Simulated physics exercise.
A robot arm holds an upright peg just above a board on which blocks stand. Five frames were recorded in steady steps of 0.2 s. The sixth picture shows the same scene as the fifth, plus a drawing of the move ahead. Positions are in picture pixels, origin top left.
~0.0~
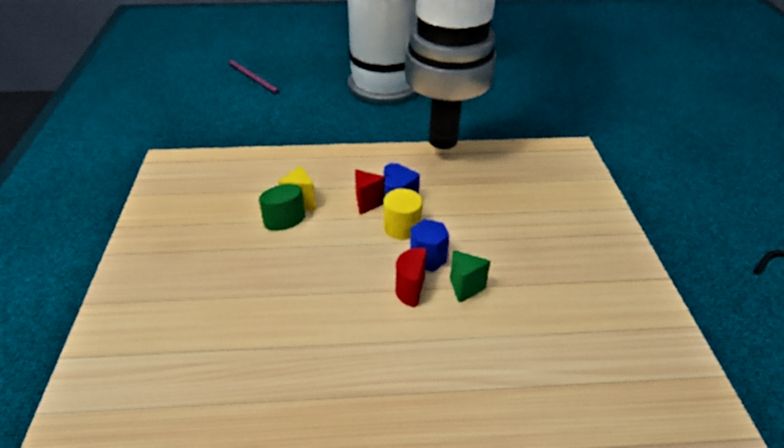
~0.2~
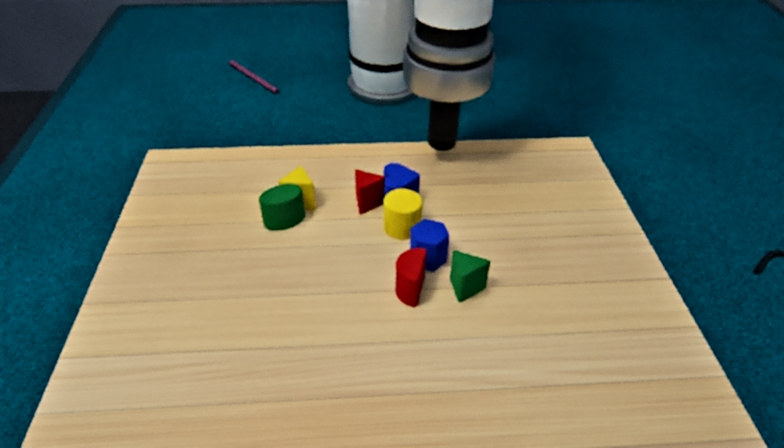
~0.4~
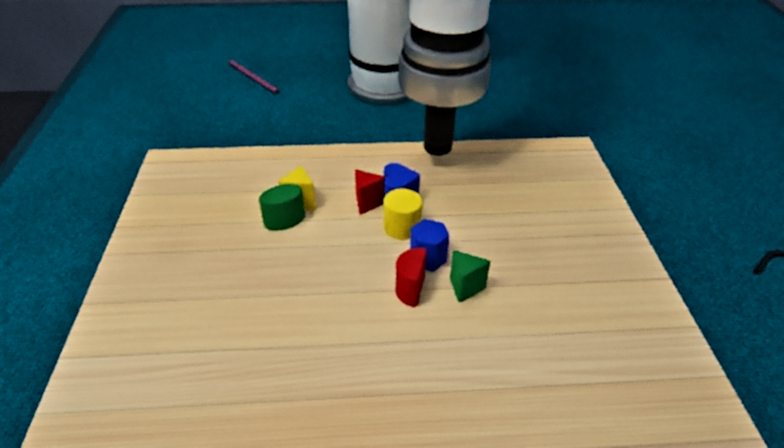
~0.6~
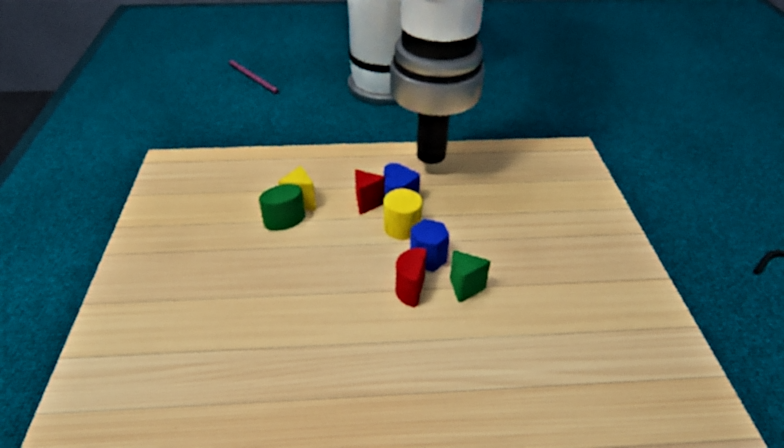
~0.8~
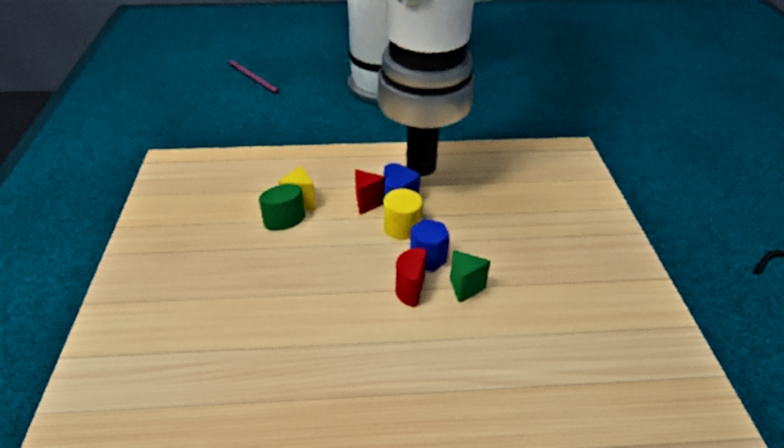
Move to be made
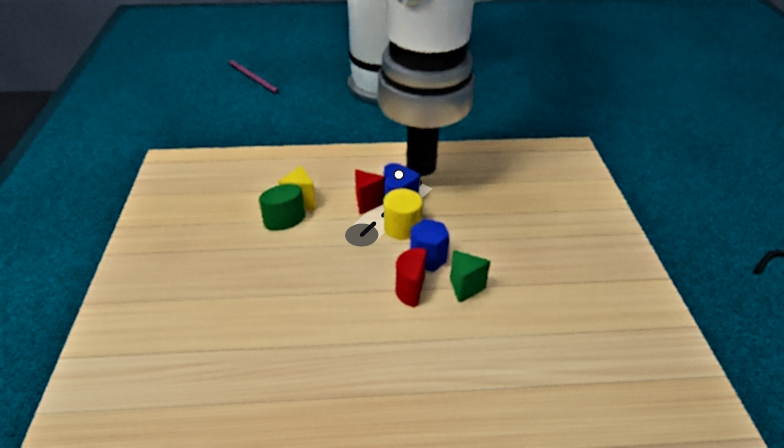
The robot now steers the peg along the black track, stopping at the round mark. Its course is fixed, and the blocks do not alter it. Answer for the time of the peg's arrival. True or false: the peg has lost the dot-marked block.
False.
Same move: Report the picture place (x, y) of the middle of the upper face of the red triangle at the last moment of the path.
I'd guess (343, 187).
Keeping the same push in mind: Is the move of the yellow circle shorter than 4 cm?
Final answer: Yes.
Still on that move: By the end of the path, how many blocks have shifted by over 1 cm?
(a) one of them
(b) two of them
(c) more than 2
Answer: C.
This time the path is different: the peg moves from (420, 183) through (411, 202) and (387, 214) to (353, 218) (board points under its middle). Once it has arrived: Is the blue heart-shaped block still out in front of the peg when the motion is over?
Yes, that is how it ends up.
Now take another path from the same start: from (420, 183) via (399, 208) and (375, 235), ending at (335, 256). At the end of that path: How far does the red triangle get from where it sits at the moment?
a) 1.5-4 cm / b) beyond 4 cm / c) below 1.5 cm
It's a.
Drawn move, in a line from (420, 183) to (362, 235); the dot is on the blue heart-shaped block.
What follows on the original path. One third of the way, peg (402, 184); red triangle (354, 181), turned 30° clockwise; blue heart-shaped block (381, 187); yellow circle (402, 205).
Two thirds of the way, peg (382, 201); red triangle (343, 186), turned 100° clockwise; blue heart-shaped block (360, 205); yellow circle (401, 212).
At the end, peg (361, 220); red triangle (343, 187), turned 100° clockwise; blue heart-shaped block (336, 224); yellow circle (400, 214); blue six-sided block still.
